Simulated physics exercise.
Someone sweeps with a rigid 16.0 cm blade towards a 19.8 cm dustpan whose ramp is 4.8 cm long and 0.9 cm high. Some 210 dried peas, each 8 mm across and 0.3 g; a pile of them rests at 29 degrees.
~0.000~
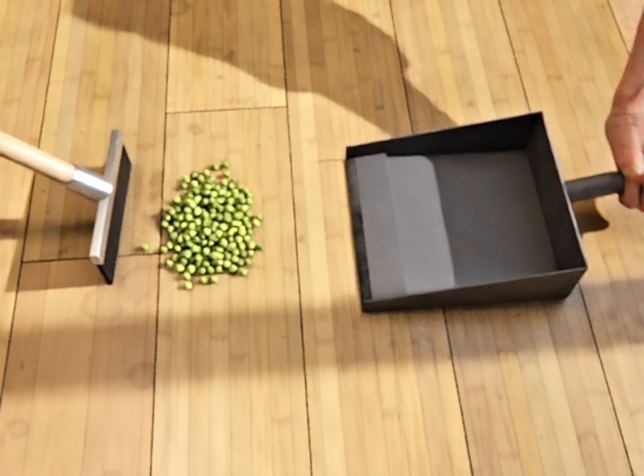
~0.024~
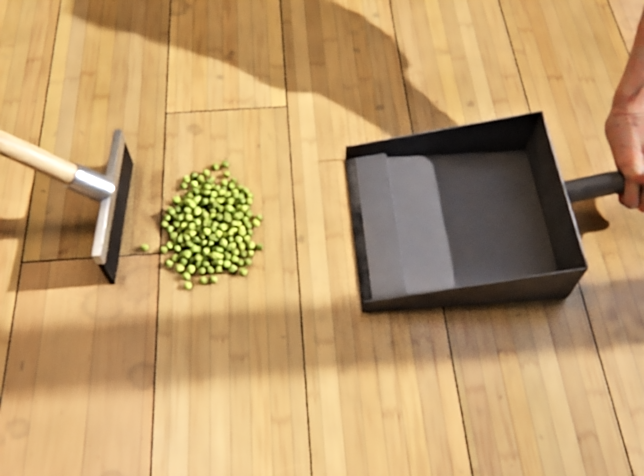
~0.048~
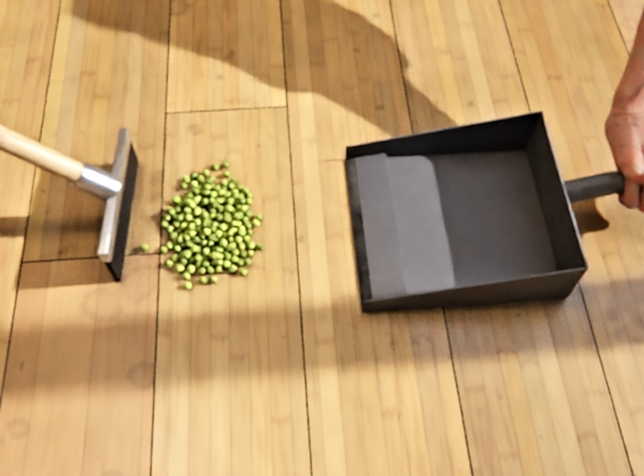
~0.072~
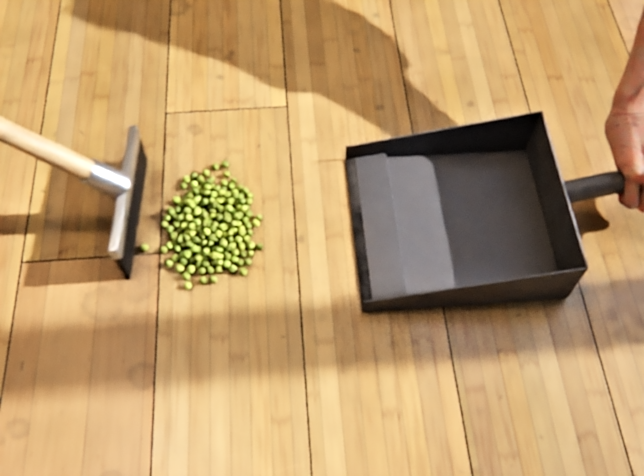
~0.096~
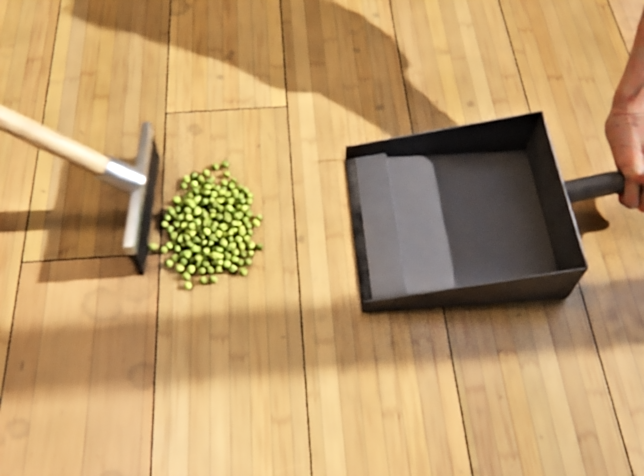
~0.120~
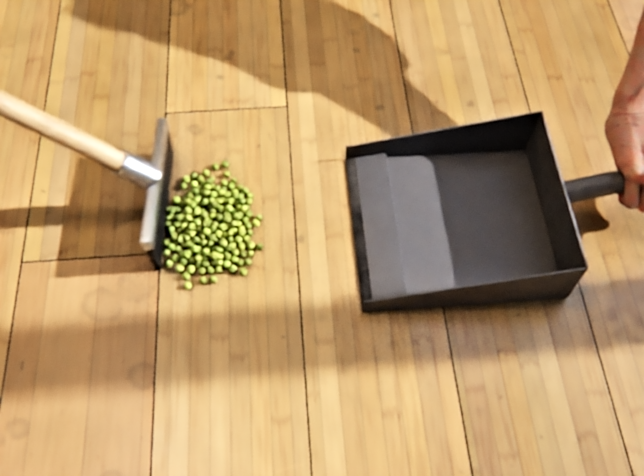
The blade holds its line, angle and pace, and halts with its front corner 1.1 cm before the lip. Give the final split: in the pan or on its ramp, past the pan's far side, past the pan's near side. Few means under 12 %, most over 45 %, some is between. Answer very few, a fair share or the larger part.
Pan a fair share, far side a fair share, near side very few.
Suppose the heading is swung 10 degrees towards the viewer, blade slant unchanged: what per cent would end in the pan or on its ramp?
In that case some 45 per cent.
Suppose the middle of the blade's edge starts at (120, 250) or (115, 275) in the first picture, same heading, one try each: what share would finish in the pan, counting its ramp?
About 40 and 45 per cent.
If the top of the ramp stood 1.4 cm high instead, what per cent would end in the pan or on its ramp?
It would be near 20 per cent.
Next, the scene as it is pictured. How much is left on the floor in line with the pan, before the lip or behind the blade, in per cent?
Some 50 per cent.
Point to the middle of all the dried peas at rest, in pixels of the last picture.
Around (349, 214).
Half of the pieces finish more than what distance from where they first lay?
About 16 cm.
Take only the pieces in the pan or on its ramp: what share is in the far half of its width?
Roughly 90 per cent.
After 0.26 s, middle of the blade 11 cm from the lip; 0 % over the lip, far side 10 %, near side 0 %.
Then, at 0.36 s, middle of the blade 4 cm from the lip; 0 % over the lip, far side 15 %, near side 0 %.
Then, at 0.59 s, middle of the blade 2 cm from the lip; 30 % over the lip, far side 20 %, near side 5 %.
At rest (1.5 s), pan 25 %, far side 20 %, near side 5 %, in front of the lip or behind the blade 50 %.
